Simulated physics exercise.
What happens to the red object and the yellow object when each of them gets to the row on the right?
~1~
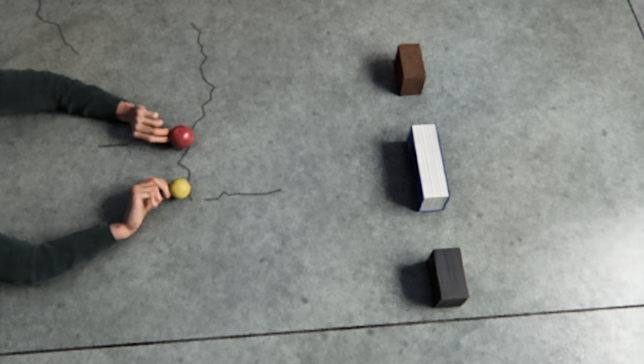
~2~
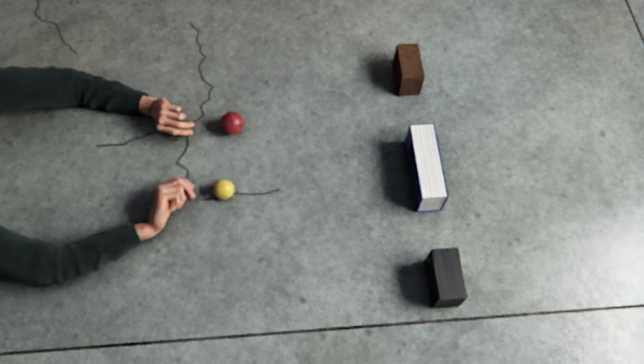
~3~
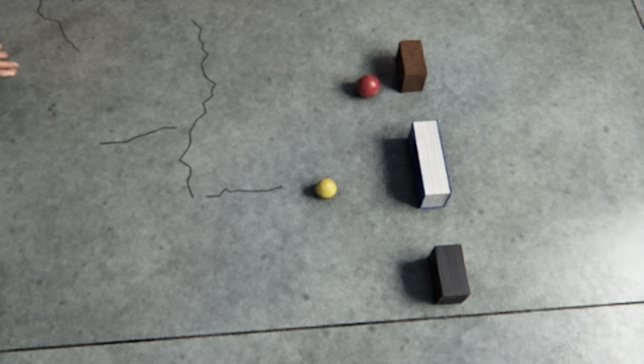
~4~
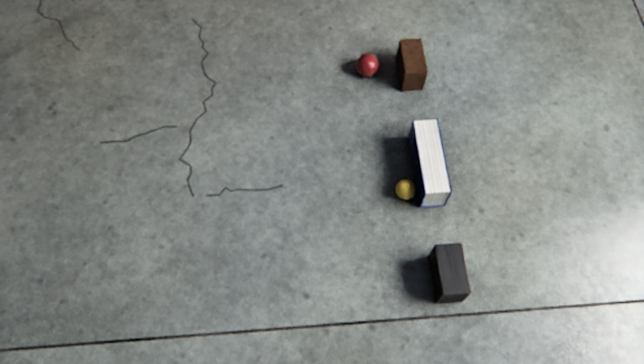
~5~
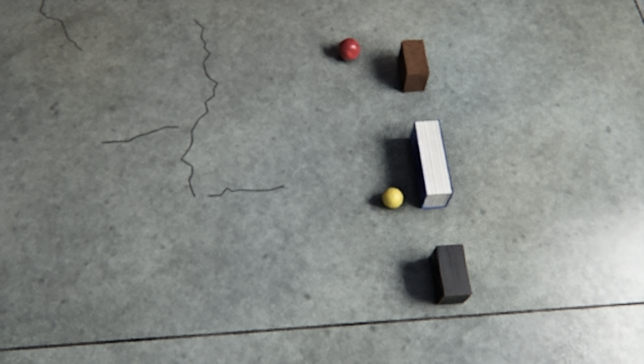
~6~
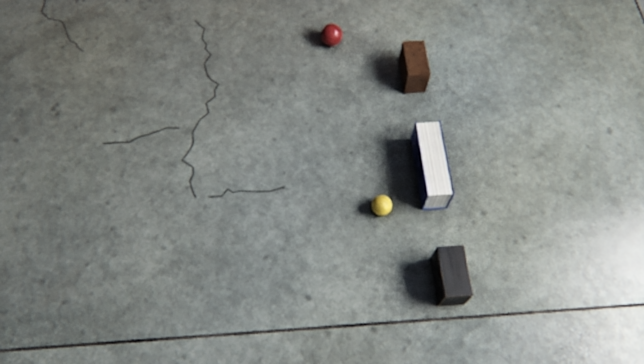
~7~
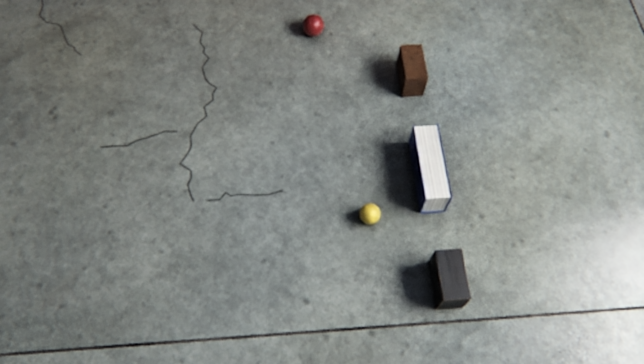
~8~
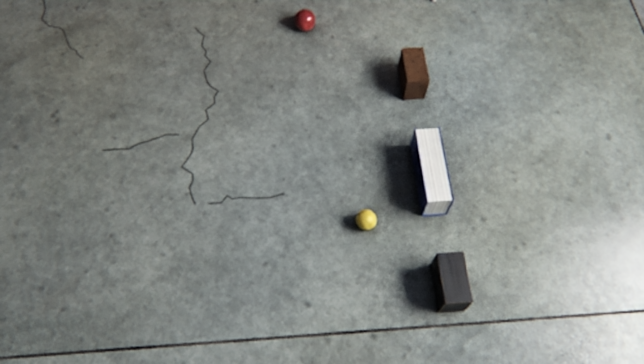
Neither gets through. The red one is stopped by the brown brick and bounces back up and to the left, and the yellow one is stopped by the book and bounces back down and to the left.
Two small round objects, one red and one yellow, are released by a pair of dark-sleeved hands on a cracked grey concrete floor, seen from above in a slightly swaying view. To the right stand a brown brick, a blue-edged book and a black block, with gaps between them. The hands draw back to the left as both objects roll right. The red one angles upward, meets the brown brick and turns back first, then the yellow one reaches the book and rebounds. Both end up left of the row, the red one near the top edge and the yellow one below it.
